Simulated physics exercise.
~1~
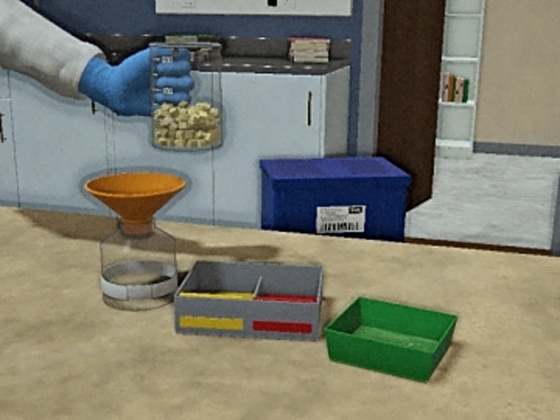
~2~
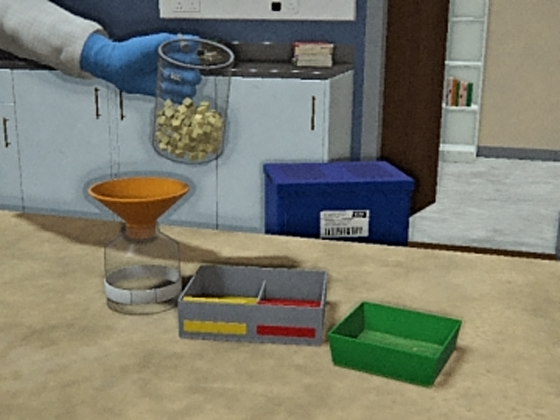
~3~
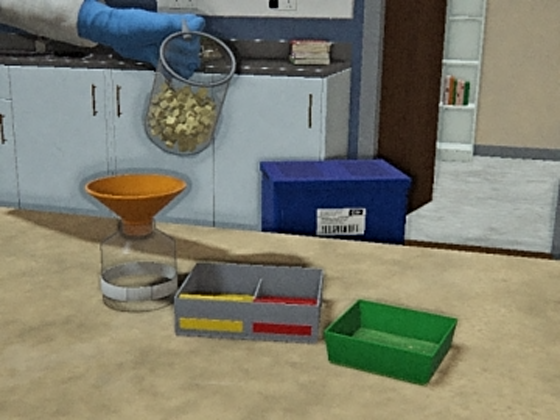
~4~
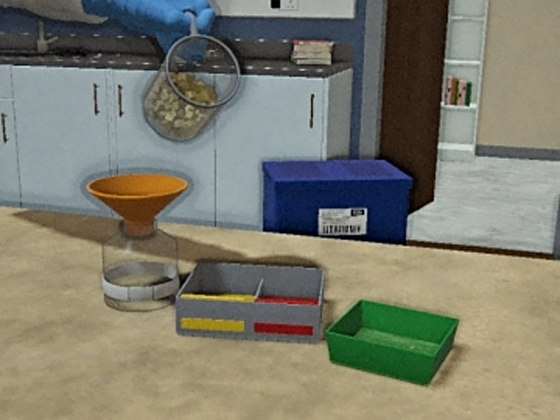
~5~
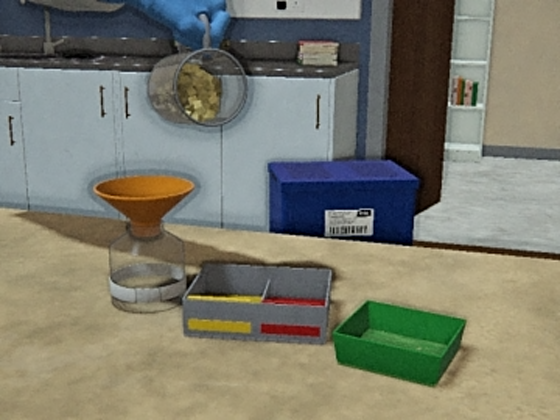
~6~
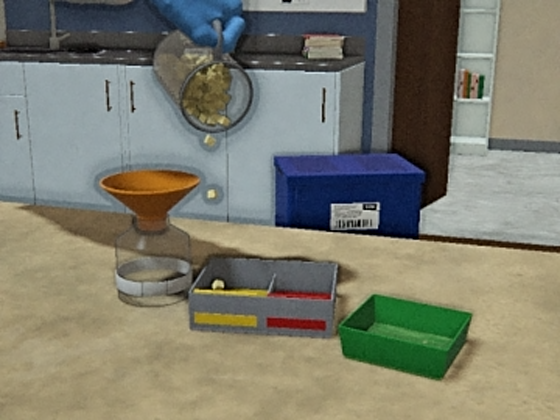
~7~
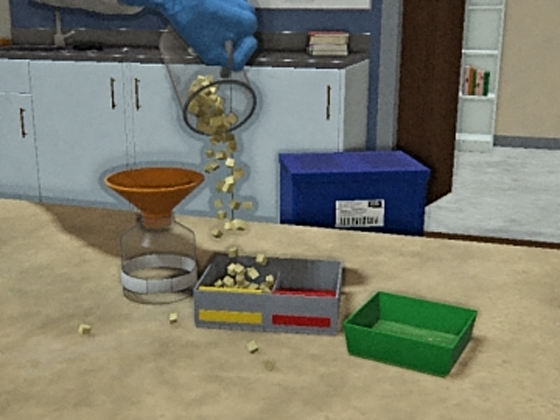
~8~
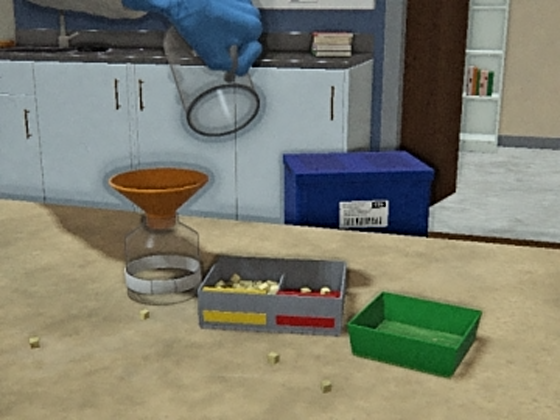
A blue-gloved hand holds a clear jug of pale potato cubes above a table and gradually tips it until they tumble out, most landing in the yellow section of a gray tin, with a few in the red section and scattered on the tabletop, leaving the jug empty.
